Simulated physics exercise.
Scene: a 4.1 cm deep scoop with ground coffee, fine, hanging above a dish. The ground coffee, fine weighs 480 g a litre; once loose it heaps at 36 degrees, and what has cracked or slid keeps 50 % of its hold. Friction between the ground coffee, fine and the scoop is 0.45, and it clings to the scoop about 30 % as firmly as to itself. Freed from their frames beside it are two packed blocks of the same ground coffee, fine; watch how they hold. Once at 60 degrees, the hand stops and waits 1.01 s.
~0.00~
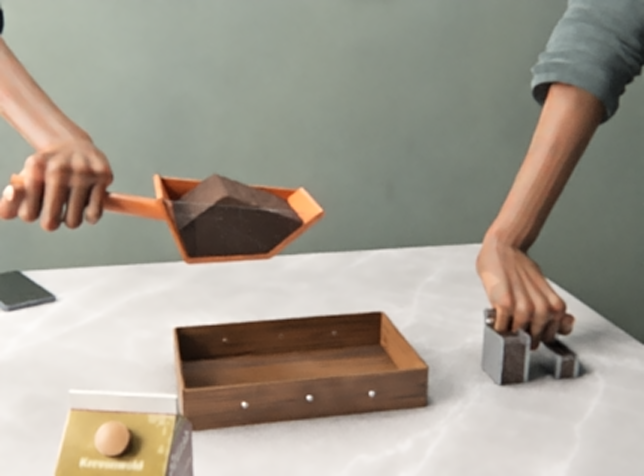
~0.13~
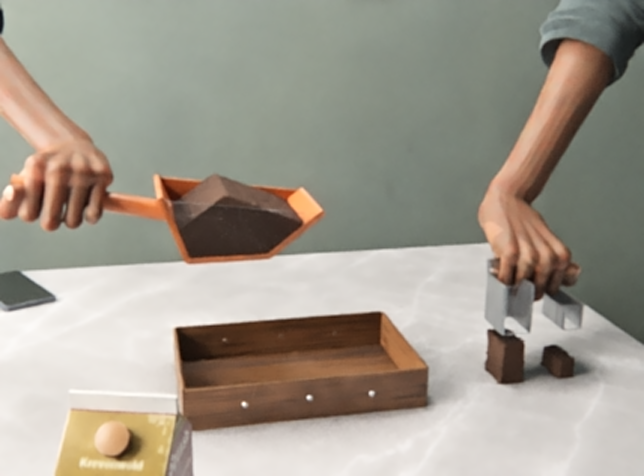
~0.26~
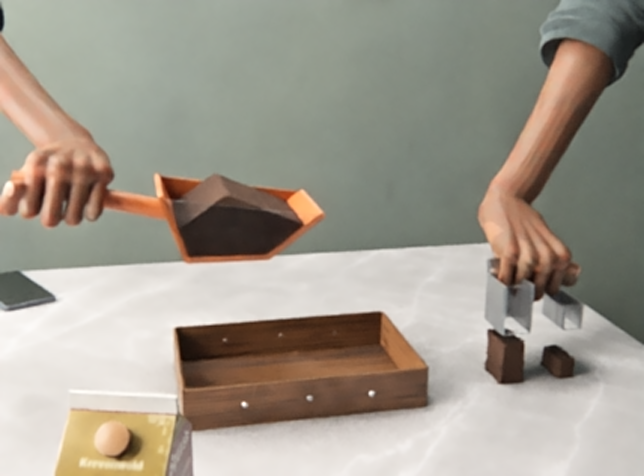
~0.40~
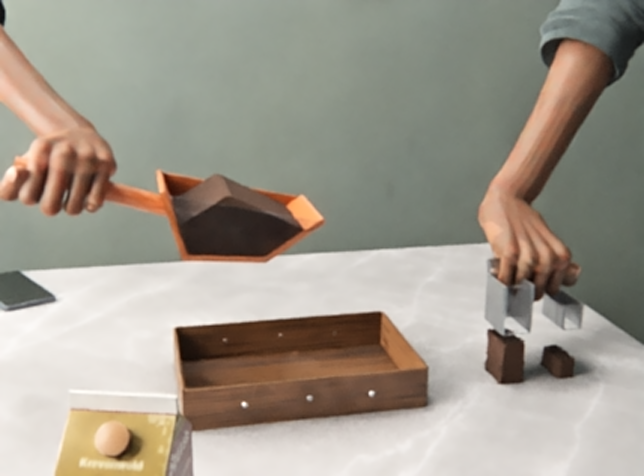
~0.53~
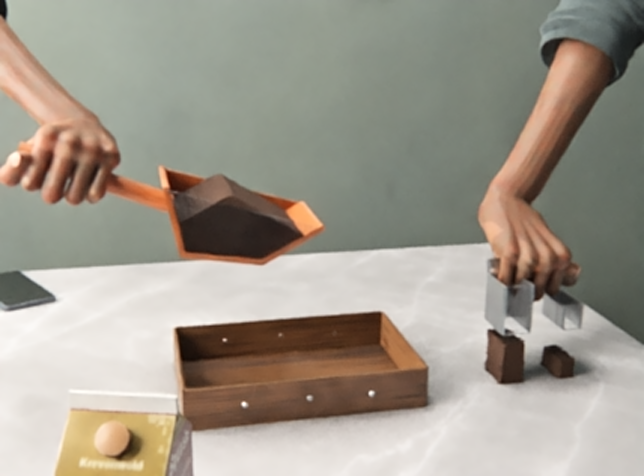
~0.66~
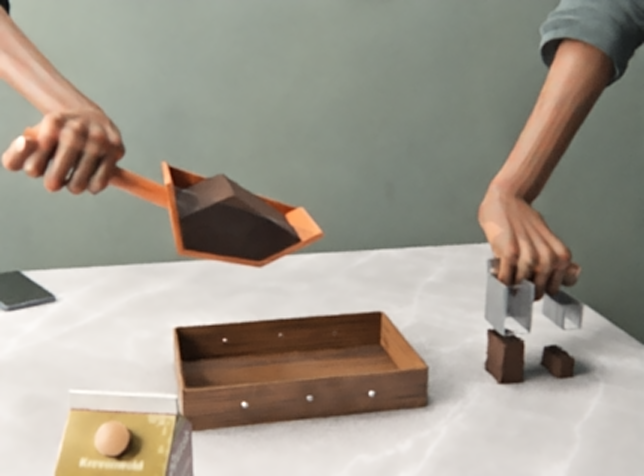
At the start, one hand holds an orange scoop of dark ground coffee above an empty wooden tray, while another grips metal molds on the right. The right hand lifts the molds, uncovering two dark blocks, one taller, and stays there. Then the left hand slowly tilts the scoop slightly down toward the right.
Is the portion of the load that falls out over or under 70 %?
It is under 70 %.
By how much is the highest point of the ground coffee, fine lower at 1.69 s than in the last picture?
0.0 cm.
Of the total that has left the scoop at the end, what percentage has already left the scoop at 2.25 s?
I'd reckon around 0 per cent.
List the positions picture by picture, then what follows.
In the first picture, lip at (320, 212), tilt 0 degrees; crest of the ground coffee, fine at (224, 196); block heights 5.0 cm, 2.3 cm (left to right).
In the second picture, lip at (320, 212), tilt 0 degrees; crest of the ground coffee, fine at (224, 196); block heights 5.0 cm, 2.3 cm (left to right).
In the third picture, lip at (320, 213), tilt 1 degrees; crest of the ground coffee, fine at (229, 195); block heights 5.0 cm, 2.3 cm (left to right).
In the fourth picture, lip at (321, 219), tilt 5 degrees; crest of the ground coffee, fine at (231, 195); block heights 5.0 cm, 2.3 cm (left to right).
In the fifth picture, lip at (321, 226), tilt 9 degrees; crest of the ground coffee, fine at (234, 196); block heights 5.0 cm, 2.3 cm (left to right).
In the sixth picture, lip at (320, 232), tilt 13 degrees; crest of the ground coffee, fine at (230, 196); block heights 5.0 cm, 2.3 cm (left to right).
After 1.13 s, the scoop is at 28 degrees and 0 % has left it.
After 1.69 s, the scoop is at 46 degrees and 0 % has left it.
After 2.25 s, the scoop is at 60 degrees and 0 % has left it.
After 2.80 s, the scoop is at 60 degrees and 43 % has left it.
After 2.92 s, the scoop is at 60 degrees and 43 % has left it.
